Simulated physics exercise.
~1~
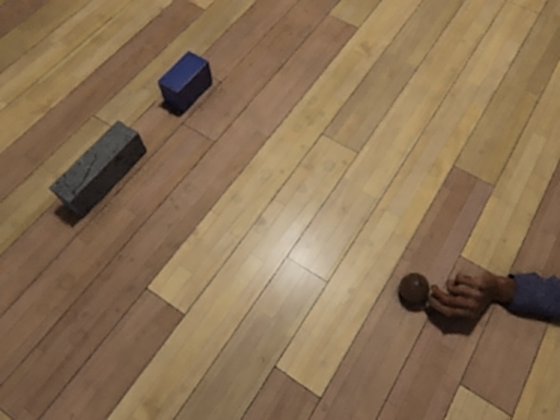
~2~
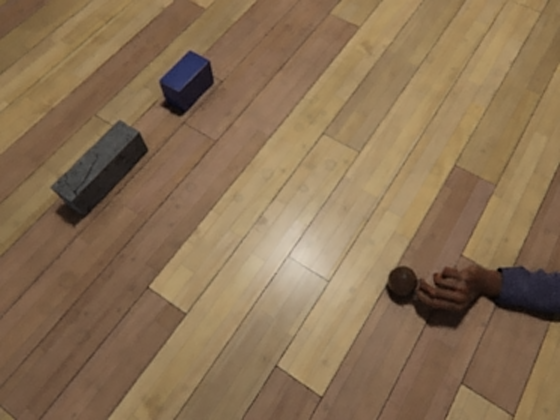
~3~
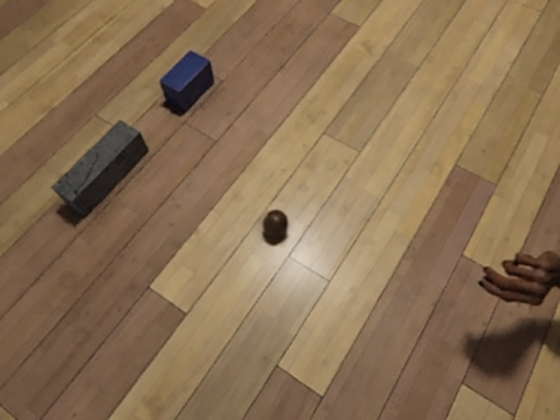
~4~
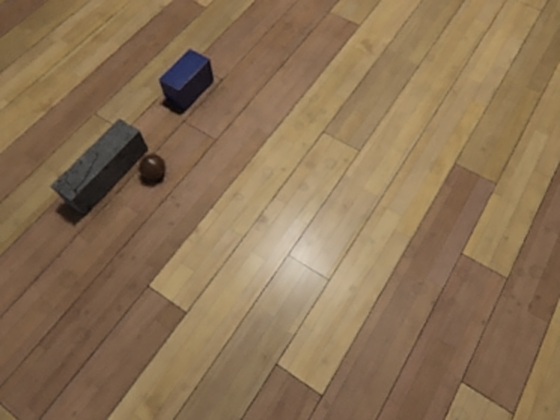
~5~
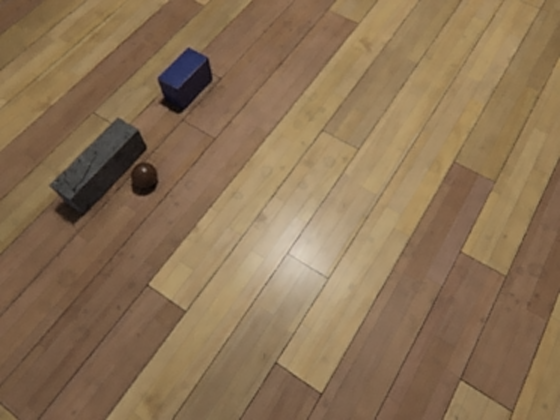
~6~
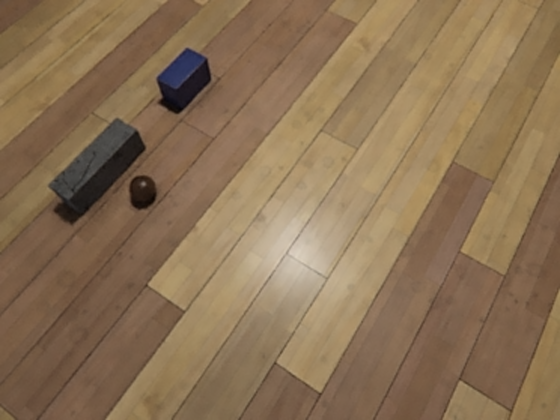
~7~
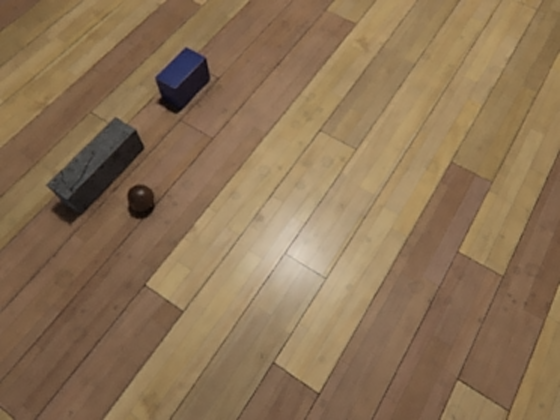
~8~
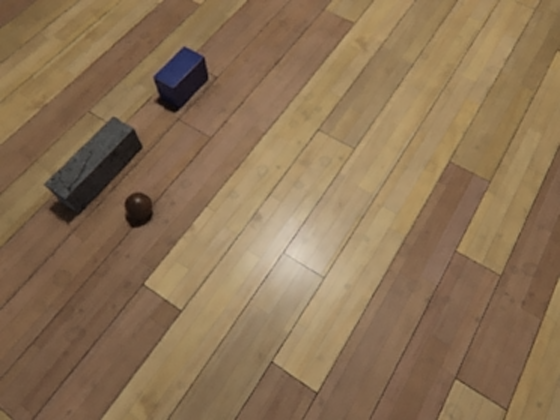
A hand rolls a brown ball left toward two blocks, and it bounces off the grey one.
